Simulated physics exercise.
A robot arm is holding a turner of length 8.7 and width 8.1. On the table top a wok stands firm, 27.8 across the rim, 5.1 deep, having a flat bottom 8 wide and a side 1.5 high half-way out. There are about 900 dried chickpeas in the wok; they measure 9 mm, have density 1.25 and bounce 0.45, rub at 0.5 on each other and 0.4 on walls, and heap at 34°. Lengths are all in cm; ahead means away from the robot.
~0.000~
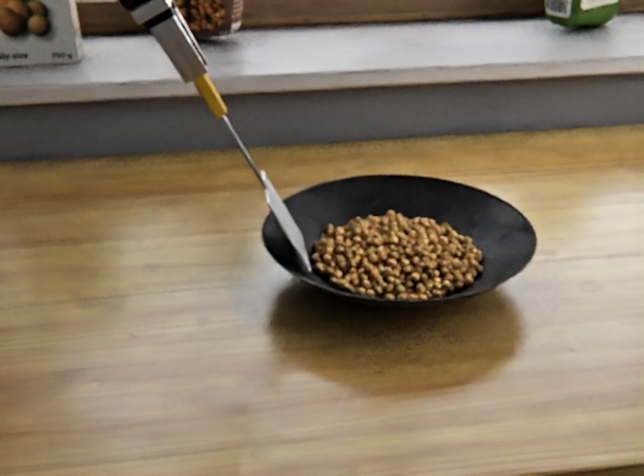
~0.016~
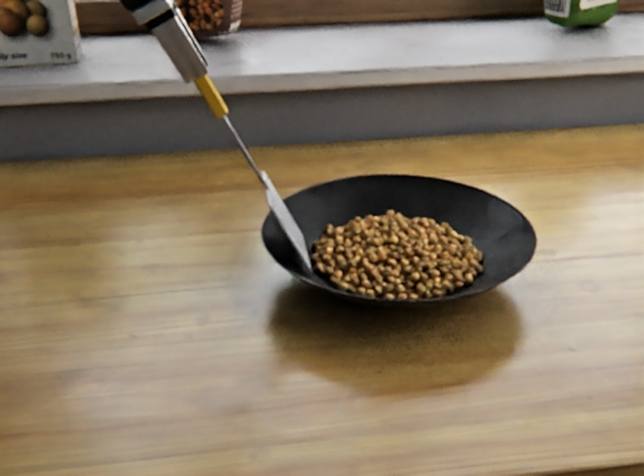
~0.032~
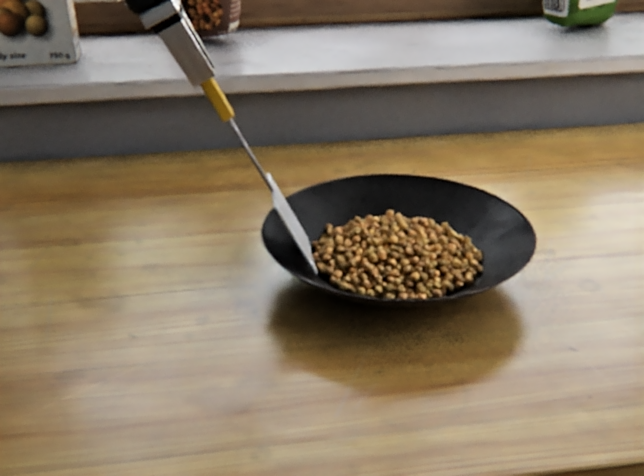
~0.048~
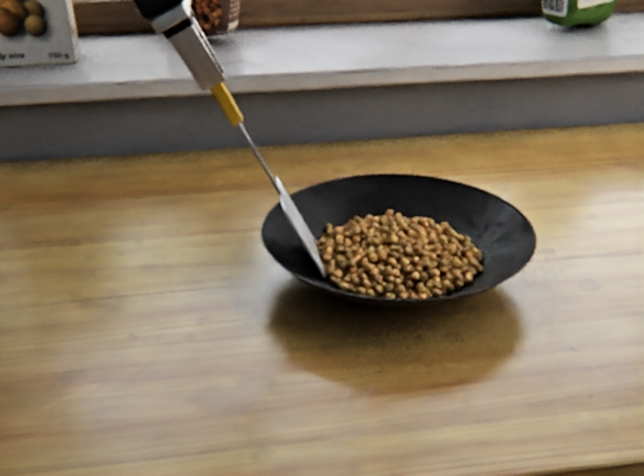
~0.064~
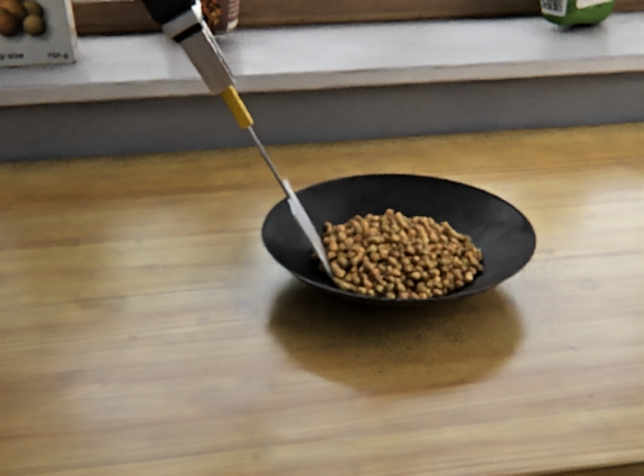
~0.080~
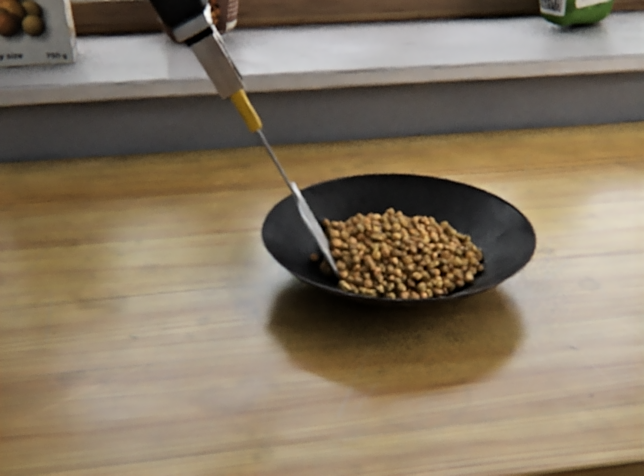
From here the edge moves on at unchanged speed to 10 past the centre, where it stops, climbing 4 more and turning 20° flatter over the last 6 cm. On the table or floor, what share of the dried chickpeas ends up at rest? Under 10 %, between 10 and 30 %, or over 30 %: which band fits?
The band that fits is between 10 and 30 %.
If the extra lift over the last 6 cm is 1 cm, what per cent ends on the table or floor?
I'd say close to 25 per cent.
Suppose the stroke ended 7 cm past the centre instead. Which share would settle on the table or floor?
In that case around 0 per cent.
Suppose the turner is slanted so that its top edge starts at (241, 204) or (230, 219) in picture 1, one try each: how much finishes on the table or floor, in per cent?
About 20 and 15 per cent.
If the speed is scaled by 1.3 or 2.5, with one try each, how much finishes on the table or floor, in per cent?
Some 30 per cent, then some 50 per cent, on the table or floor.
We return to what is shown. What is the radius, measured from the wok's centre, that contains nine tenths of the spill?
That distance is around 35 cm.
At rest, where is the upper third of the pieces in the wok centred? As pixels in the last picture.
I'd put it close to (475, 238).
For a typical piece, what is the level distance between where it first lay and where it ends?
5 cm.
After 0.20 s, sloping 64°, highest piece 5 above the table; 900 in the wok.
After 0.31 s, sloping 58°, highest piece 7 above the table; 900 in the wok.
After 0.57 s, sloping 44°, highest piece 5 above the table; 721 in the wok, 179 on the table or floor.
After 1.62 s, sloping 44°, highest piece 5 above the table; 721 in the wok, 179 on the table or floor.
At rest, 721 in the wok, 179 on the table or floor. That is 20 % on the table or floor.
